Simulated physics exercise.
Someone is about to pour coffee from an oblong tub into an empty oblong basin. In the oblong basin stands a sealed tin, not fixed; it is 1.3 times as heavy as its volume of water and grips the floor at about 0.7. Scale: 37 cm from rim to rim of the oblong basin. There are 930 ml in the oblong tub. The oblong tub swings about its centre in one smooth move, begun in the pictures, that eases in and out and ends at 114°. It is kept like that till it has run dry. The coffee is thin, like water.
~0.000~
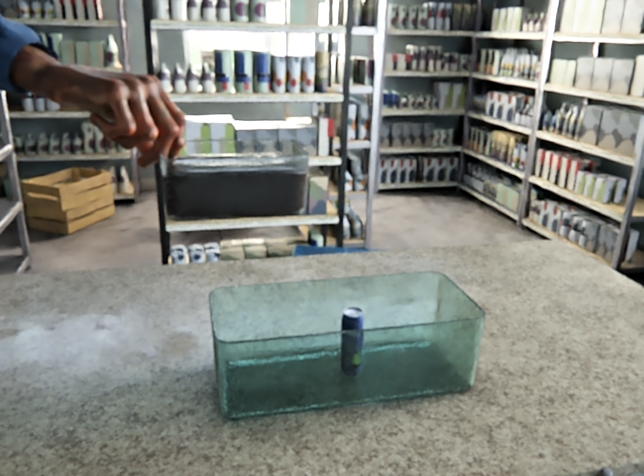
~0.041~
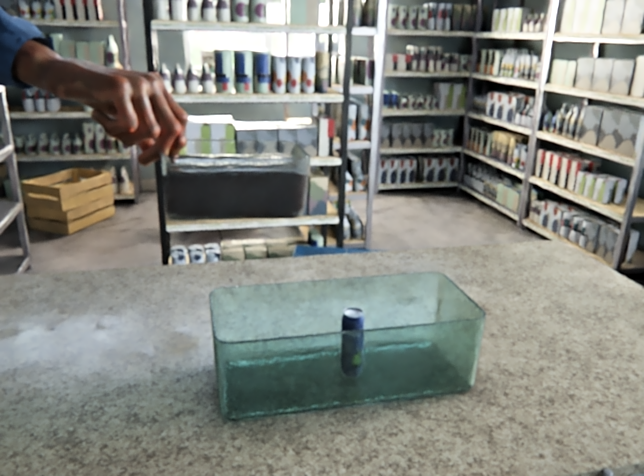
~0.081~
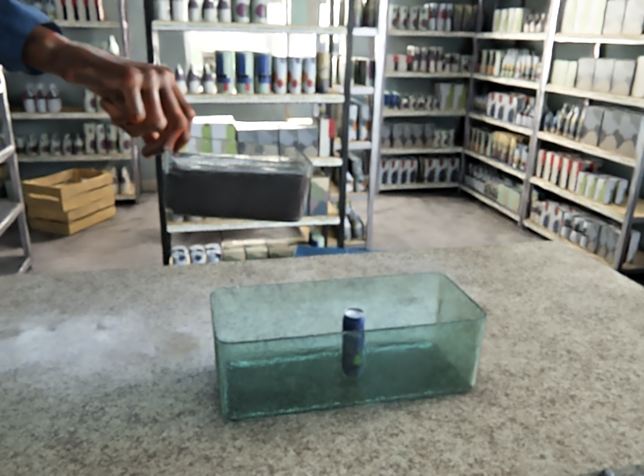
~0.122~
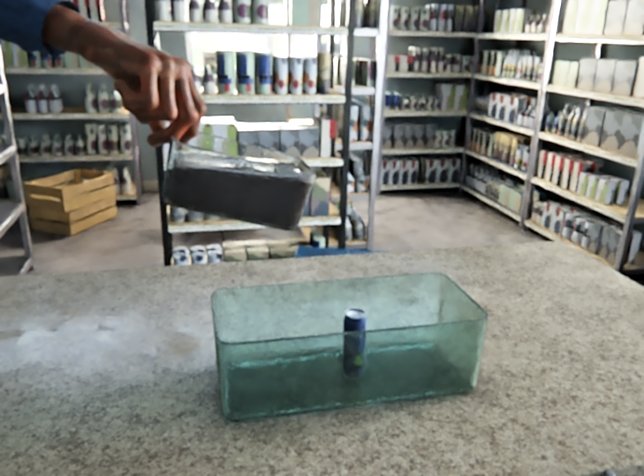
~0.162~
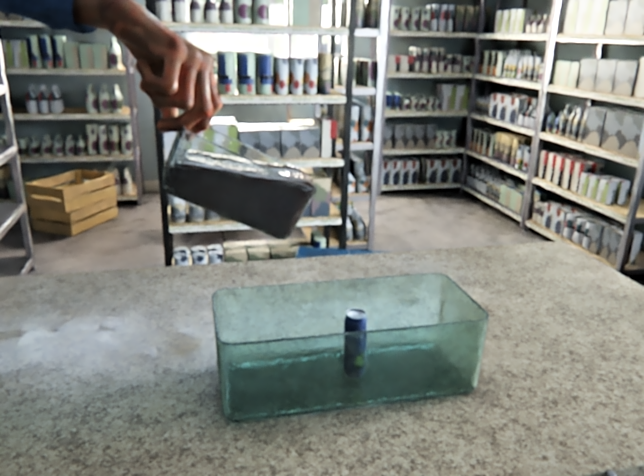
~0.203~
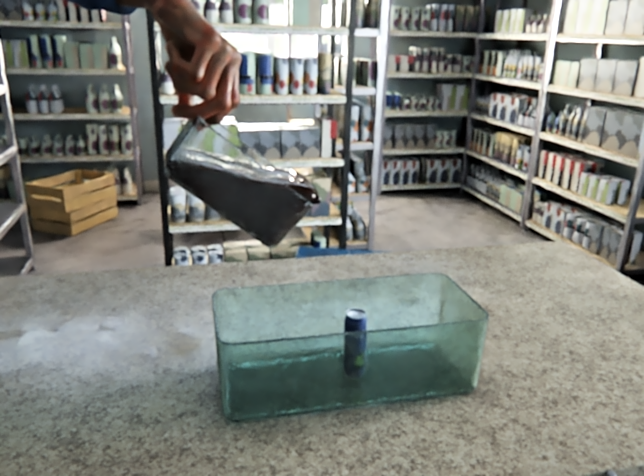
In a storeroom lined with shelves of cans and boxes, a still camera looks slightly down across a speckled grey counter. A clear greenish oblong basin sits on it, with a small blue tin showing through the glass, and a wooden crate rests behind at left. Above, a hand from the upper left moves right as a clear tub of dark liquid tilts smoothly, right end downward, and a little liquid edges over its lip.
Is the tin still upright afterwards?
The tin topples.
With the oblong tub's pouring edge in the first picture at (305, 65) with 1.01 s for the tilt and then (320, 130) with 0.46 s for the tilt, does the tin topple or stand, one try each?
First it keeps standing; then it goes over.
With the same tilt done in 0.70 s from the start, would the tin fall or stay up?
Then it keeps standing.
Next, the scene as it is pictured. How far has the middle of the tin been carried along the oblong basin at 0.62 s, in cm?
About 4 cm.
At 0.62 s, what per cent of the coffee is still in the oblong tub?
About 2 per cent.
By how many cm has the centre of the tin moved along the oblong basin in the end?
About 9.0 cm.
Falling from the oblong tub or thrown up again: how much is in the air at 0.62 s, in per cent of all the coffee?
Some 6 per cent.
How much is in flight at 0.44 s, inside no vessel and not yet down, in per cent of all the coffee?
About 54 per cent.
After 0.44 s the tilt is 109° and 10 per cent is still to pour; the tin stands where it began.
After 0.62 s the tilt is 114° and 2 per cent is still to pour; the tin leans 14°.
After 0.81 s the tilt is 114° and 0 per cent is still to pour; the tin lies on its side.
After 1.01 s the tilt is 114° and 0 per cent is still to pour; the tin lies on its side.
In the end the tin lies on its side.
